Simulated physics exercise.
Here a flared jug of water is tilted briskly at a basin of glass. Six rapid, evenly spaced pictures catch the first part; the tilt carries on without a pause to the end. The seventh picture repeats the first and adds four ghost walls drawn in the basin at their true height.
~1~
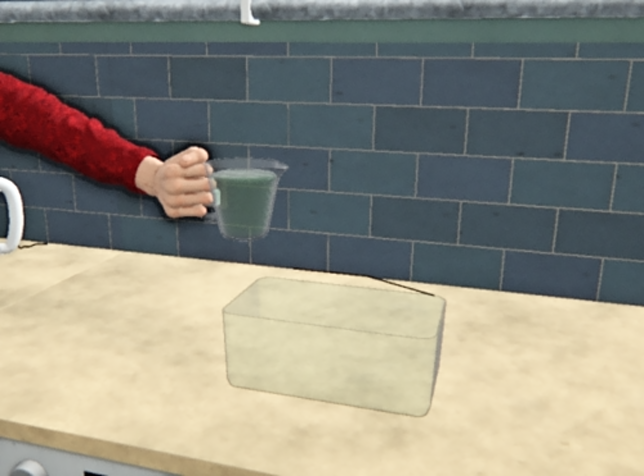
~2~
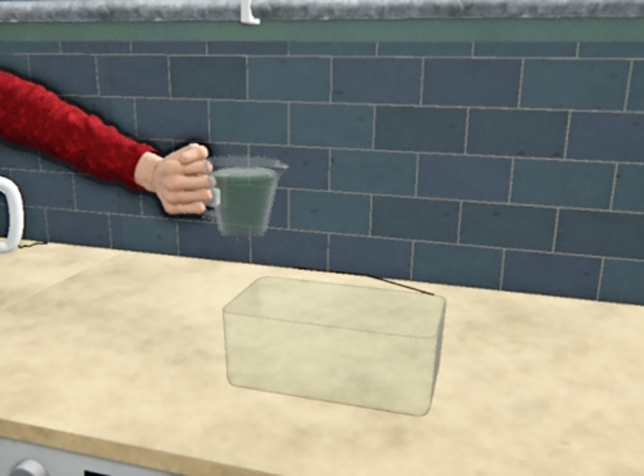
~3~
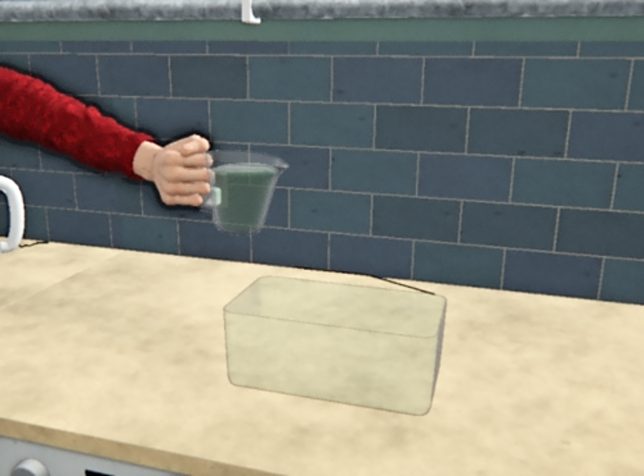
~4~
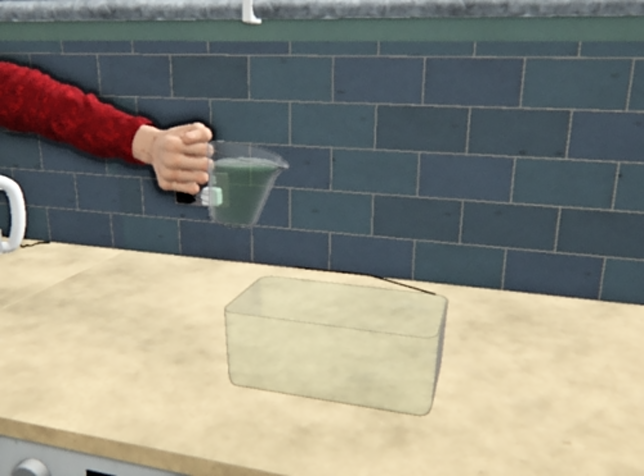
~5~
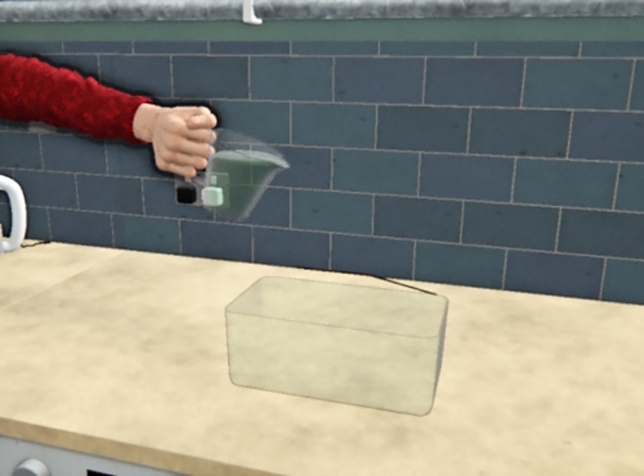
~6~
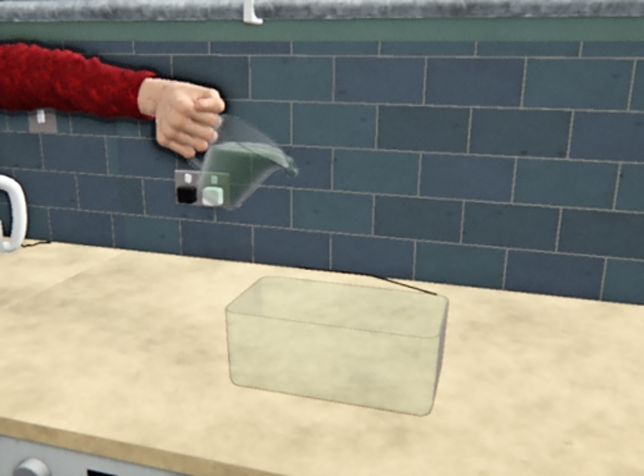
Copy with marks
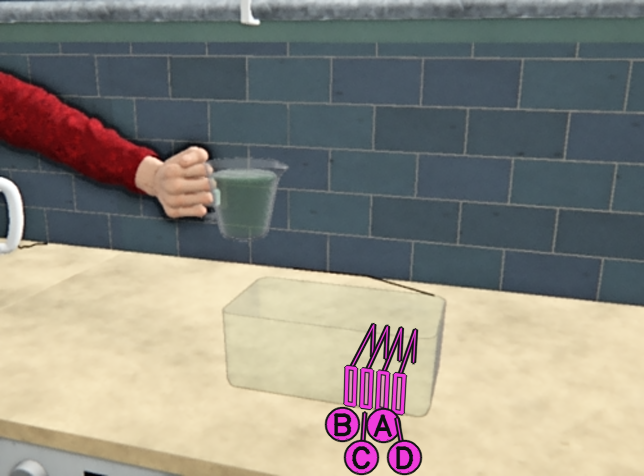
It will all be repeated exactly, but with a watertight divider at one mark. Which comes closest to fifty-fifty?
B works best here.
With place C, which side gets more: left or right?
The left one.
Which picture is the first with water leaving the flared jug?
Picture 6.
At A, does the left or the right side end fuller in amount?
The left side.
On the marked copy, A at (380, 415); B at (349, 410); C at (364, 413); D at (396, 418).
With A, about 91 % ends left of the wall and 4 % right of it; 5 % is lost outside.
With B, about 56 % ends left of the wall and 41 % right of it; 4 % is lost outside.
With C, about 94 % ends left of the wall and 3 % right of it; 4 % is lost outside.
With D, about 93 % ends left of the wall and 4 % right of it; 4 % is lost outside.
